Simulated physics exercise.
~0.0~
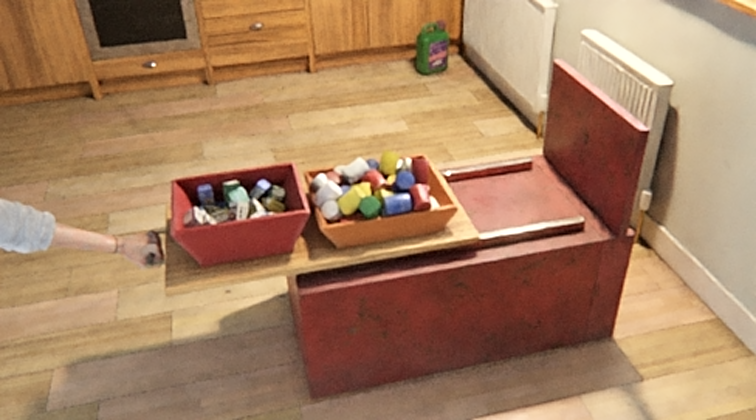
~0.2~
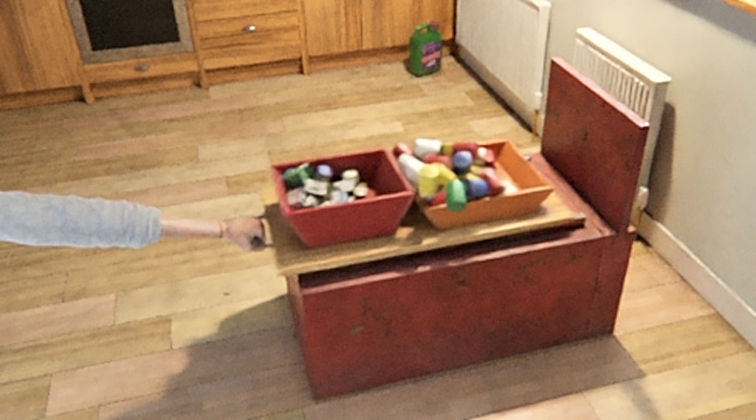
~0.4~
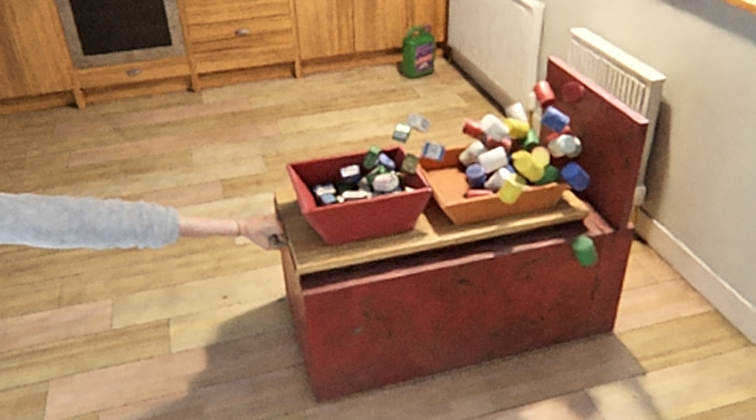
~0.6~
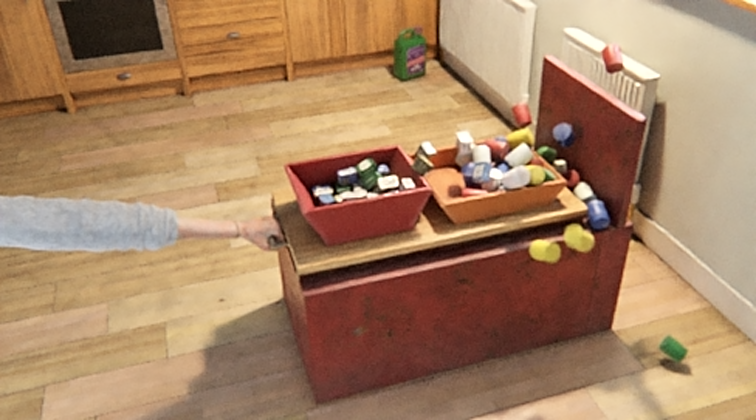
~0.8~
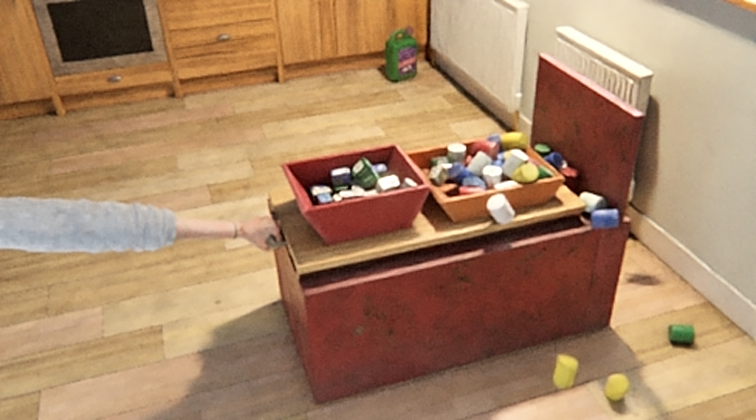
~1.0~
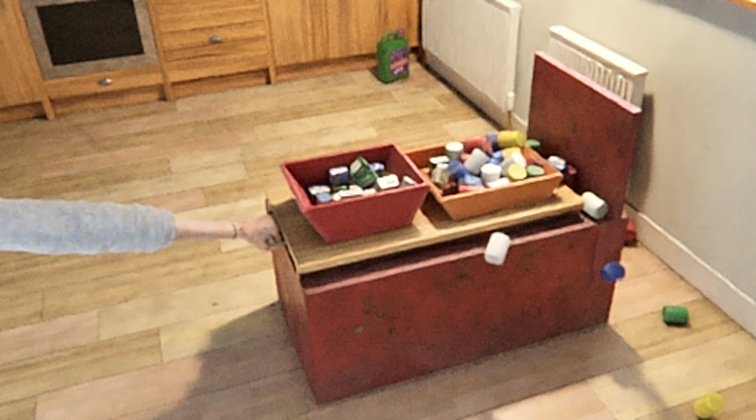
A sliding wooden shelf carrying a red crate of small cartons and an orange crate of colourful jars is pushed to the right by a hand across a red chest with a raised back panel. As the shelf reaches its stop, the goods lurch forward, and jars burst up out of the orange crate. A few cartons hop over from the red crate towards the orange one. Jars scatter against the panel and over the edge, green and yellow ones dropping to the floor. Finally, the hand still holds the shelf, both crates remain partly filled, and a white jar is tumbling down the chest's front.
